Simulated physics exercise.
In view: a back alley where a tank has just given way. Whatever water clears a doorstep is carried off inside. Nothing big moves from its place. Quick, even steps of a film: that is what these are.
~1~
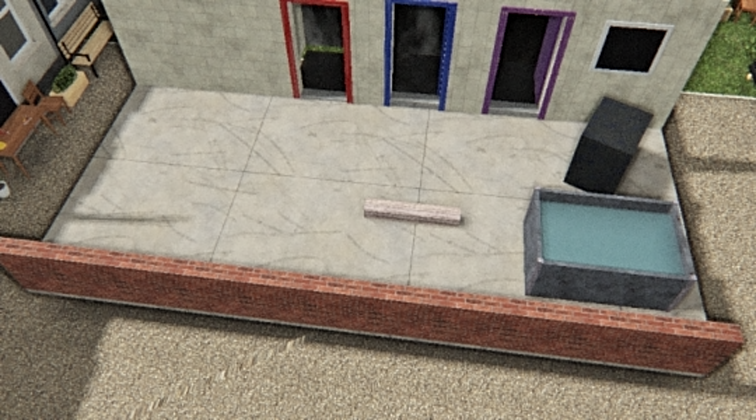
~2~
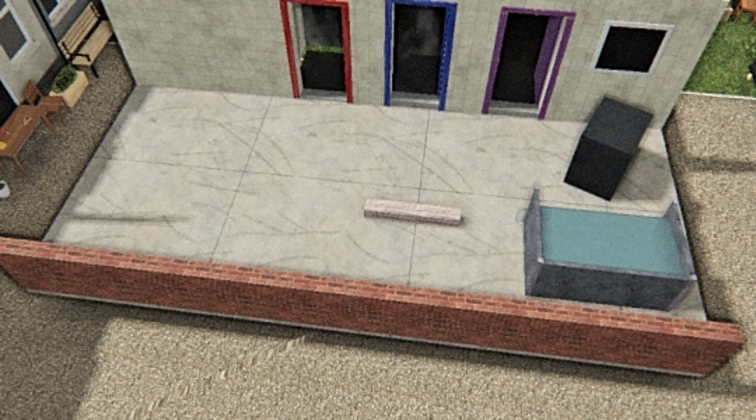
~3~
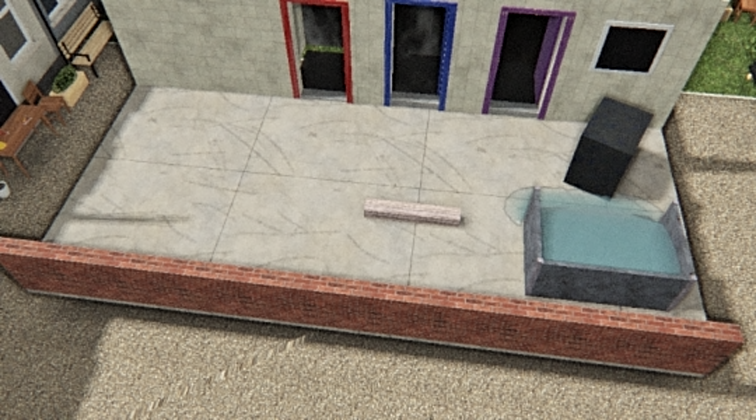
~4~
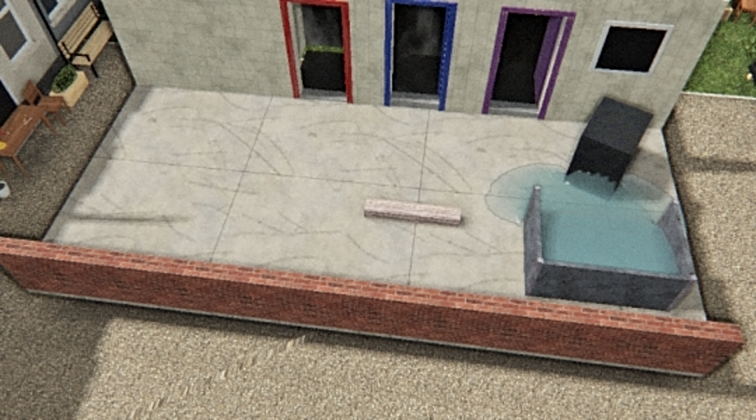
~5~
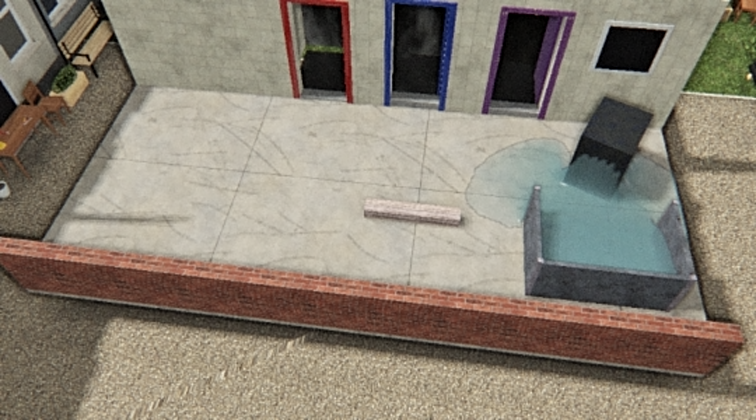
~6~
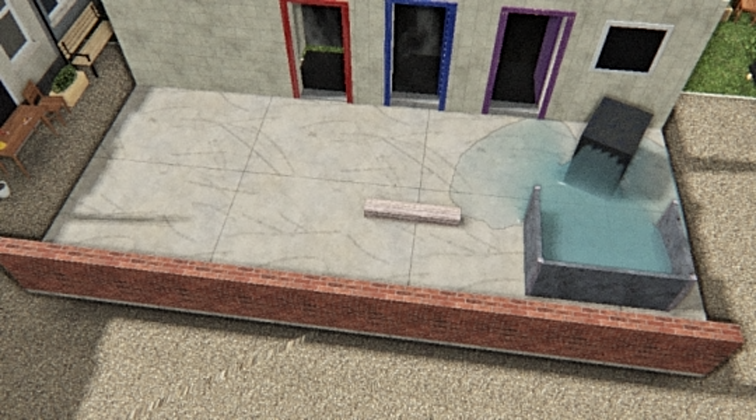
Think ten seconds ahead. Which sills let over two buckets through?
Result: The blue door will keep to two buckets, the red door will keep to two buckets, the purple door will go over two buckets.
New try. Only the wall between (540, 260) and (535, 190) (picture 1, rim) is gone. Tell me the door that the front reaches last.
Last in line is the purple-painted one.
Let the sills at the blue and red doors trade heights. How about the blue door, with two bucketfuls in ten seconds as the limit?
Door by door: The blue door rises above.
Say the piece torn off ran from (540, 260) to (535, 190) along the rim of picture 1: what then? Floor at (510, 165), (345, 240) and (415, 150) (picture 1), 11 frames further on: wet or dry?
Going through them one by one, I'd say high and dry, then waterlogged, then waterlogged.
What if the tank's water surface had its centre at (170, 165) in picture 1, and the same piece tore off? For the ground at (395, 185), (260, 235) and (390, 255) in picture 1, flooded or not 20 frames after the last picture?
First one gets inundated, next one stays unwetted, last one stays unwetted.
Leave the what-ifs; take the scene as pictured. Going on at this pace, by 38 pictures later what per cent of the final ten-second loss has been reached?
Near 75 %.
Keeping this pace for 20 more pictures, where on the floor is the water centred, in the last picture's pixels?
Close to (462, 175).
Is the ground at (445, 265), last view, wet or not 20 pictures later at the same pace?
By then I'd expect it to be not yet wet.
A moment on, water covers 20 % of the floor; the blue door wet at the sill, nothing in, the red door not reached, the purple door over two buckets in.
Next, water covers 30 % of the floor; the blue door under two buckets in, the red door wet at the sill, nothing in, the purple door far over two buckets in.
Then, water covers 50 % of the floor; the blue door under two buckets in, the red door under two buckets in, the purple door far over two buckets in.
Later, water covers 60 % of the floor; the blue door under two buckets in, the red door under two buckets in, the purple door far over two buckets in.
In the end, water covers 60 % of the floor; the blue door under two buckets in, the red door under two buckets in, the purple door far over two buckets in.
